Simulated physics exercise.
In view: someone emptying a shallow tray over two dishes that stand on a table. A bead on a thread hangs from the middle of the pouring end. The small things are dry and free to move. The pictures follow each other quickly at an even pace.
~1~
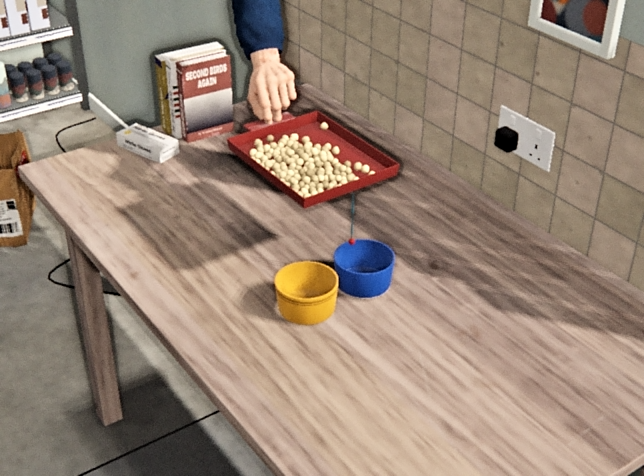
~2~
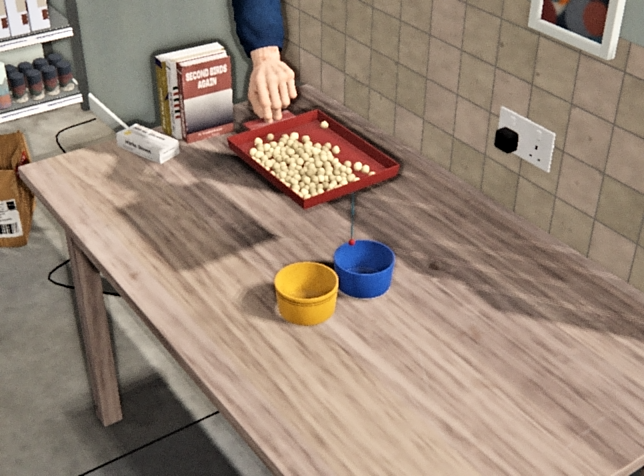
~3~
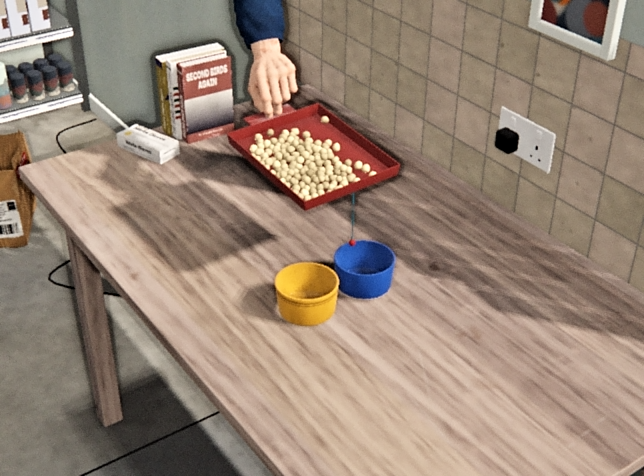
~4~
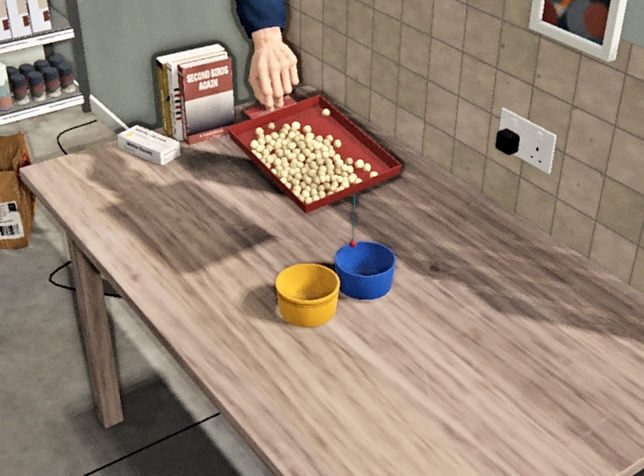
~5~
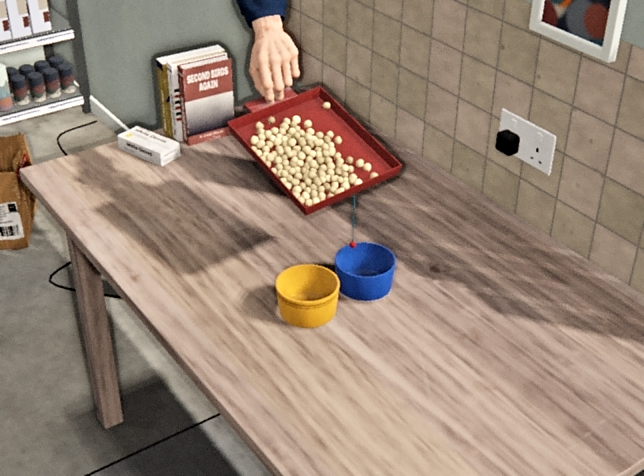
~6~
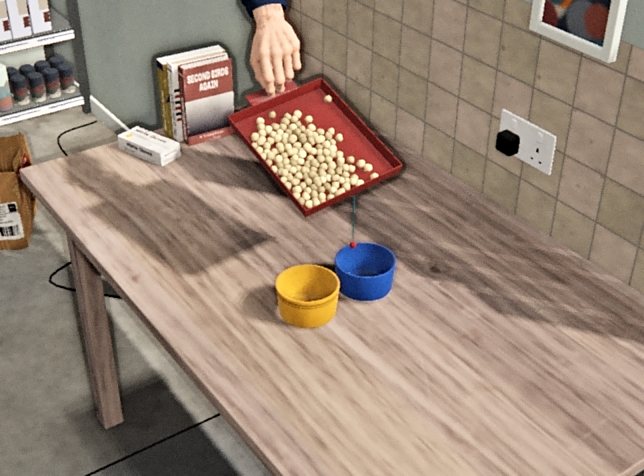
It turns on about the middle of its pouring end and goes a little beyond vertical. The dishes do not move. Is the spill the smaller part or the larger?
The two hold more than half of the load.
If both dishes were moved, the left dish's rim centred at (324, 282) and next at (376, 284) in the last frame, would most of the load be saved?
The first try: Above a half. The second: Below a half.
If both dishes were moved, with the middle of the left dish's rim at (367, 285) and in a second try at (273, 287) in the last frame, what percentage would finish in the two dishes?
Roughly 30 per cent, and 50 per cent.
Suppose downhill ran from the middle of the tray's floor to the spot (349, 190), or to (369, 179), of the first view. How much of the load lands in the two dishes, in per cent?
First some 40, then 30 per cent.
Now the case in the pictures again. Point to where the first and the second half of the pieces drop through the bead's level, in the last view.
At about (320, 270), then at (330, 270).
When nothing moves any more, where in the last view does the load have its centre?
Near (317, 305).
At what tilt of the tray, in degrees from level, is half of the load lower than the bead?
At about 110°.
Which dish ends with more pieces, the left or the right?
Fuller: The left one.
Soon, tray tipped steeply; nearly all on the tray; a stray few in the left dish; a stray few outside both; a small part in the air.
A while on, tray tipped past a quarter turn; about two thirds on the tray; a small part in the left dish; a stray few in the right dish; a small part outside both; a small part in the air.
Towards the end, tray tipped past a quarter turn; about two thirds in the left dish; a small part in the right dish; about a quarter outside both; a stray few in the air.
Finally, tray tipped past a quarter turn; about two thirds in the left dish; a small part in the right dish; about a quarter outside both.
